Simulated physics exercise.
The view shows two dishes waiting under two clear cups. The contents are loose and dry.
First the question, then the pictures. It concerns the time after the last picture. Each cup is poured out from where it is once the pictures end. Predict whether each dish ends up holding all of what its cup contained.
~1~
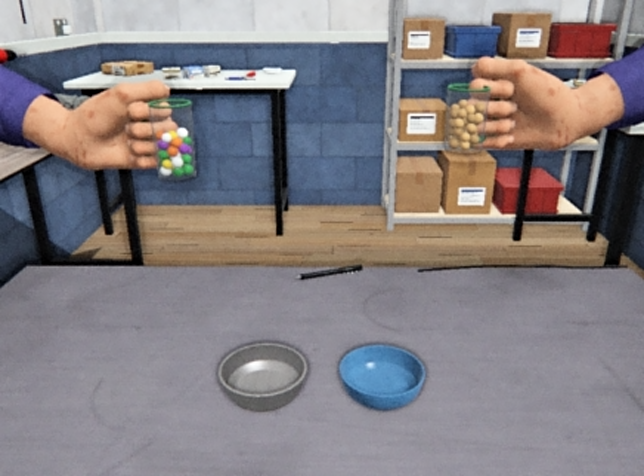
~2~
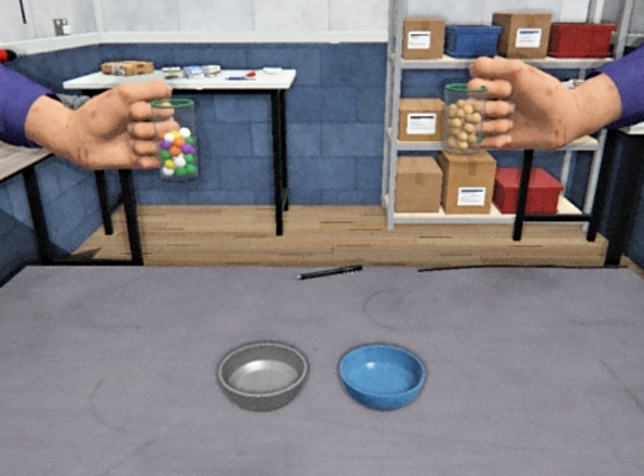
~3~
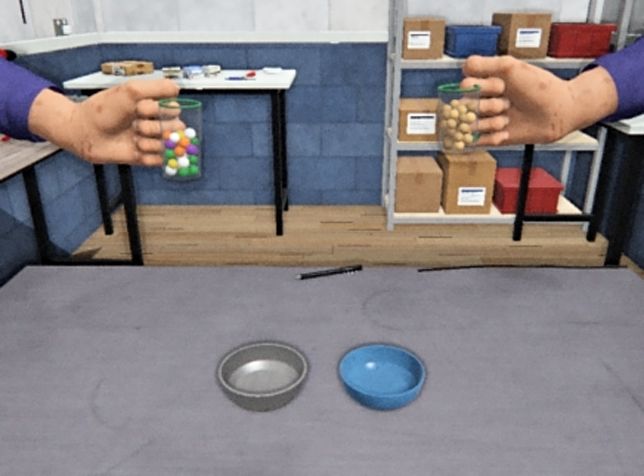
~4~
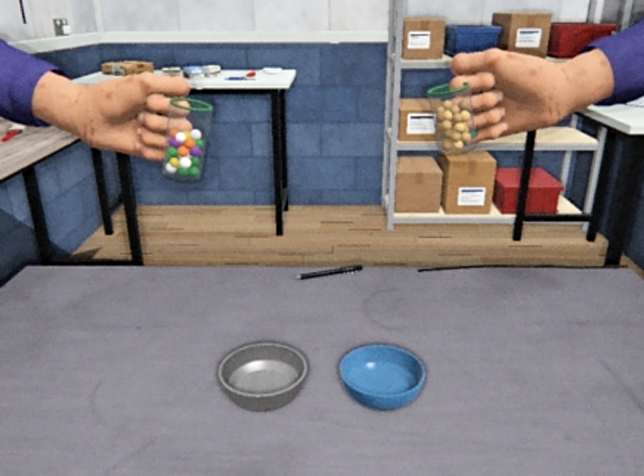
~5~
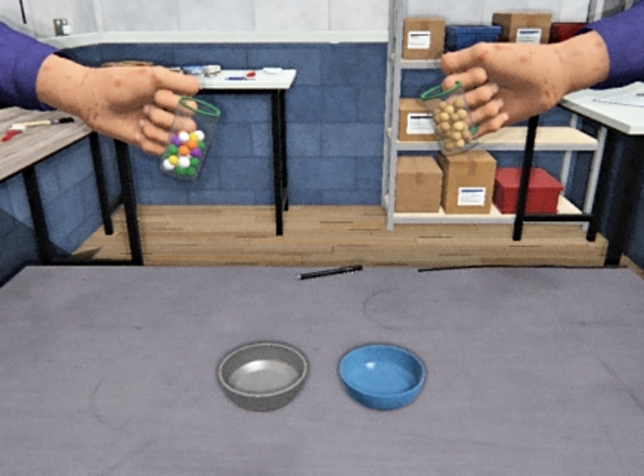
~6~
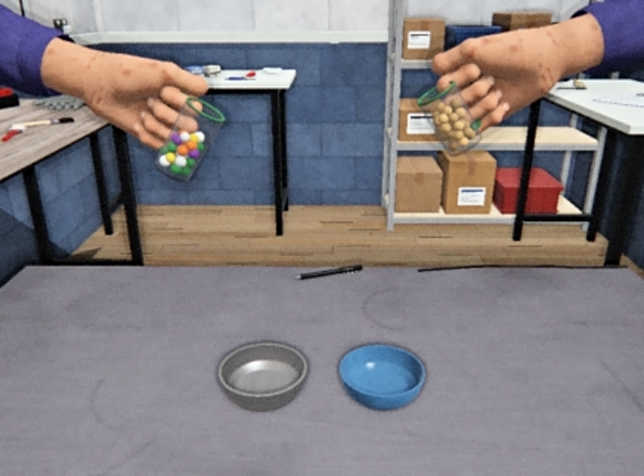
In order: Left dish lets bits escape; right lets bits escape.
Then, 0.46 s later than the last frame, left, every one still in the cup; right, every one still in the cup.
Then, 0.94 s later than the last frame, left, every one still in the cup; right, almost all still in the cup, just a few in the air.
Then, 1.52 s later than the last frame, left, roughly a third in the dish, about a tenth outside the dish, roughly half in the air; right, roughly a third in the dish, roughly a quarter outside the dish, roughly half in the air.
When it is over, left, roughly a third in the dish, roughly two thirds outside the dish; right, roughly a third in the dish, roughly two thirds outside the dish.
